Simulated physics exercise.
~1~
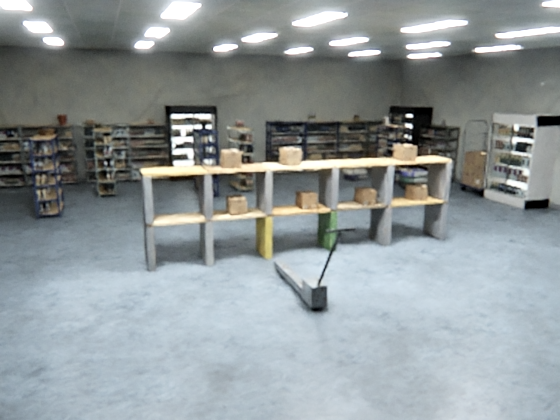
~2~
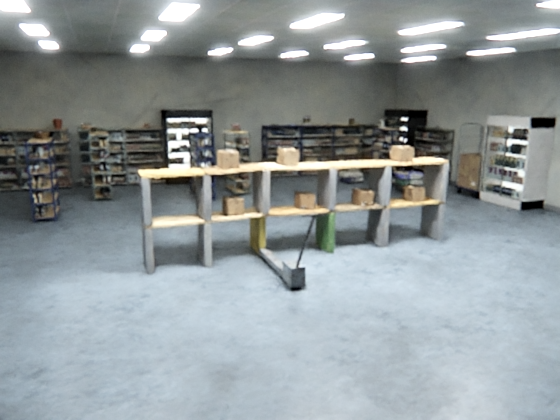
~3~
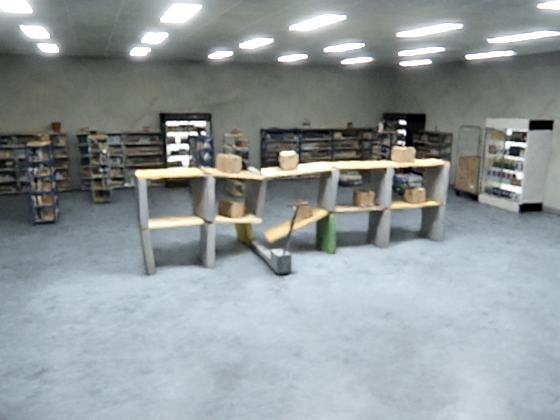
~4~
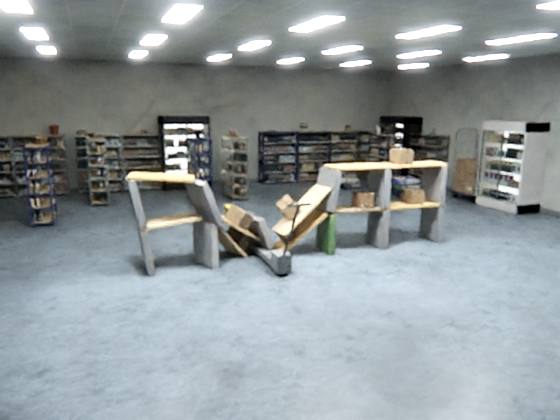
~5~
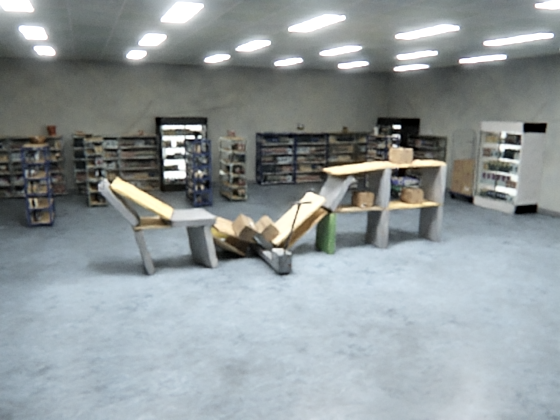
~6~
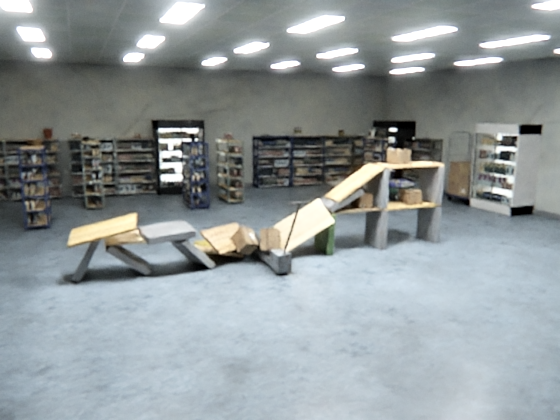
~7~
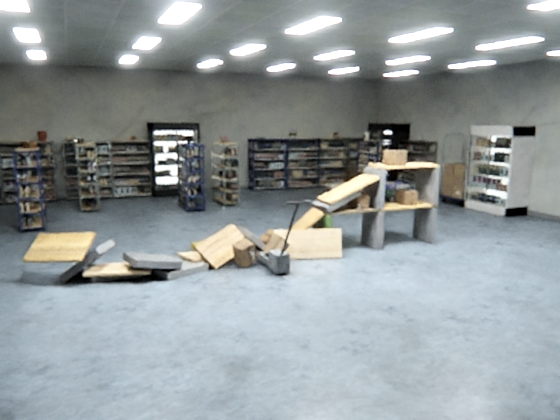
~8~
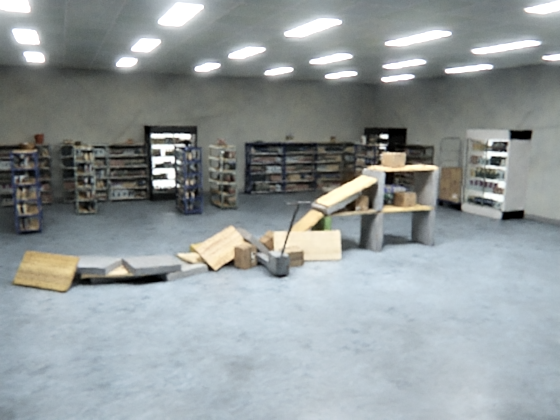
A long two-tier shelf collapses across its left and middle after a jack slides into it.
